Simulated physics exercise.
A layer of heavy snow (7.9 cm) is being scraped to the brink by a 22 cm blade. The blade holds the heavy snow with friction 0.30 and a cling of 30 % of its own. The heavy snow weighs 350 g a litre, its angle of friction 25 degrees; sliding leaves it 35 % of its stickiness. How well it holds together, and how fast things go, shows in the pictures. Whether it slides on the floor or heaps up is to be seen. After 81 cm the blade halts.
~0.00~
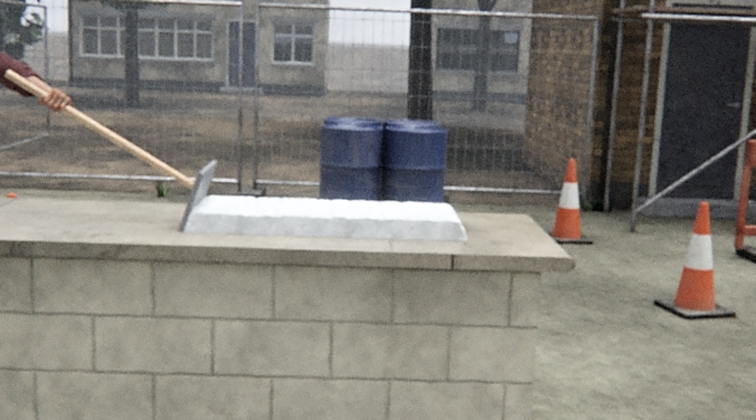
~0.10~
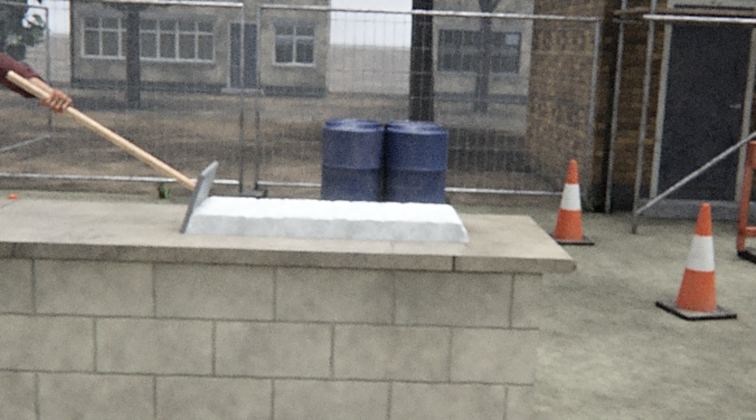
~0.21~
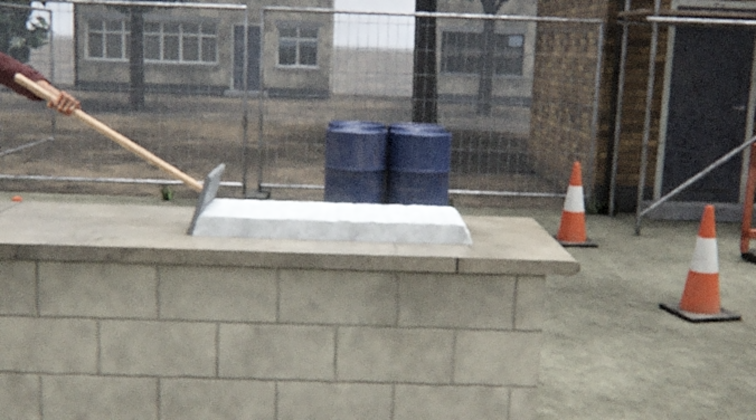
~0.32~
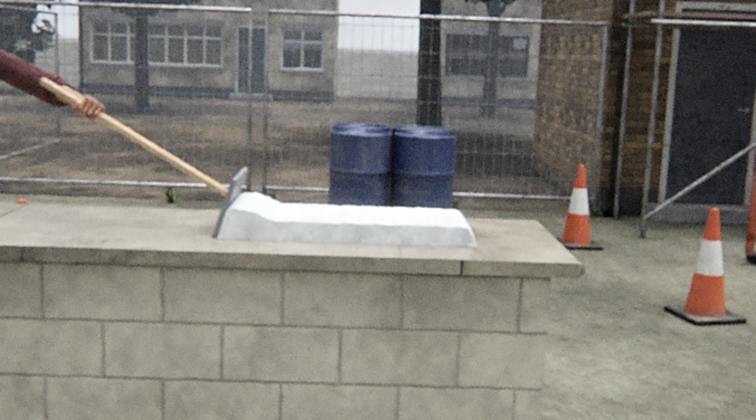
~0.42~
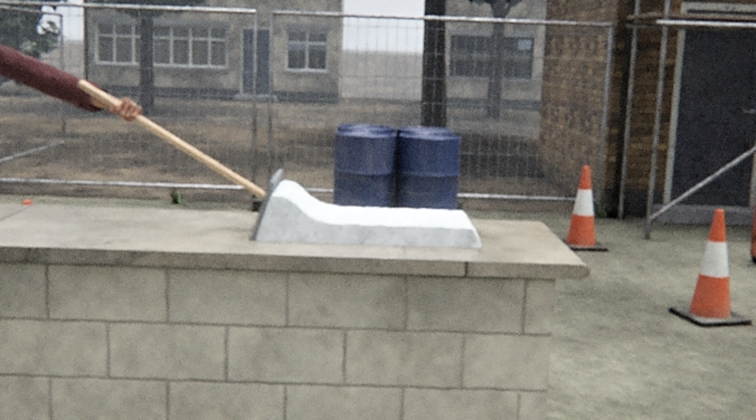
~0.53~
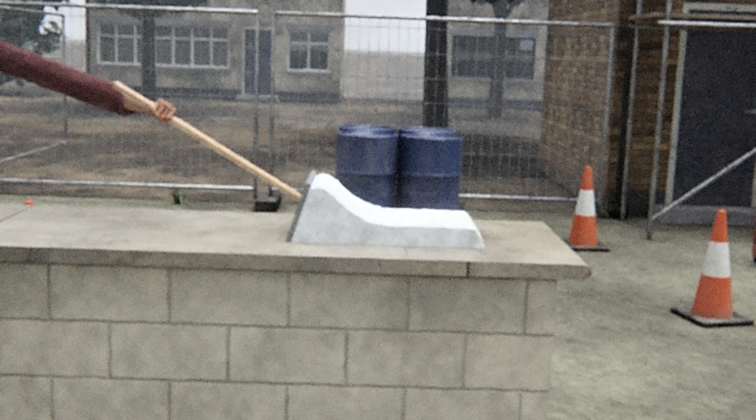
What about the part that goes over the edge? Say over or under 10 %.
The result is over 10 %.
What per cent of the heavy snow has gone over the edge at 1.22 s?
Some 10 per cent.
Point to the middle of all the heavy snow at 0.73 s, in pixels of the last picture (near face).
Near (421, 227).
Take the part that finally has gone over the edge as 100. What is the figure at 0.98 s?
About 0 %.
After 0.73 s, 0 % has gone over the edge.
After 0.98 s, 0 % has gone over the edge.
After 1.22 s, 10 % has gone over the edge.
After 1.47 s, 24 % has gone over the edge.
After 1.96 s, at the end, 35 % has gone over the edge.
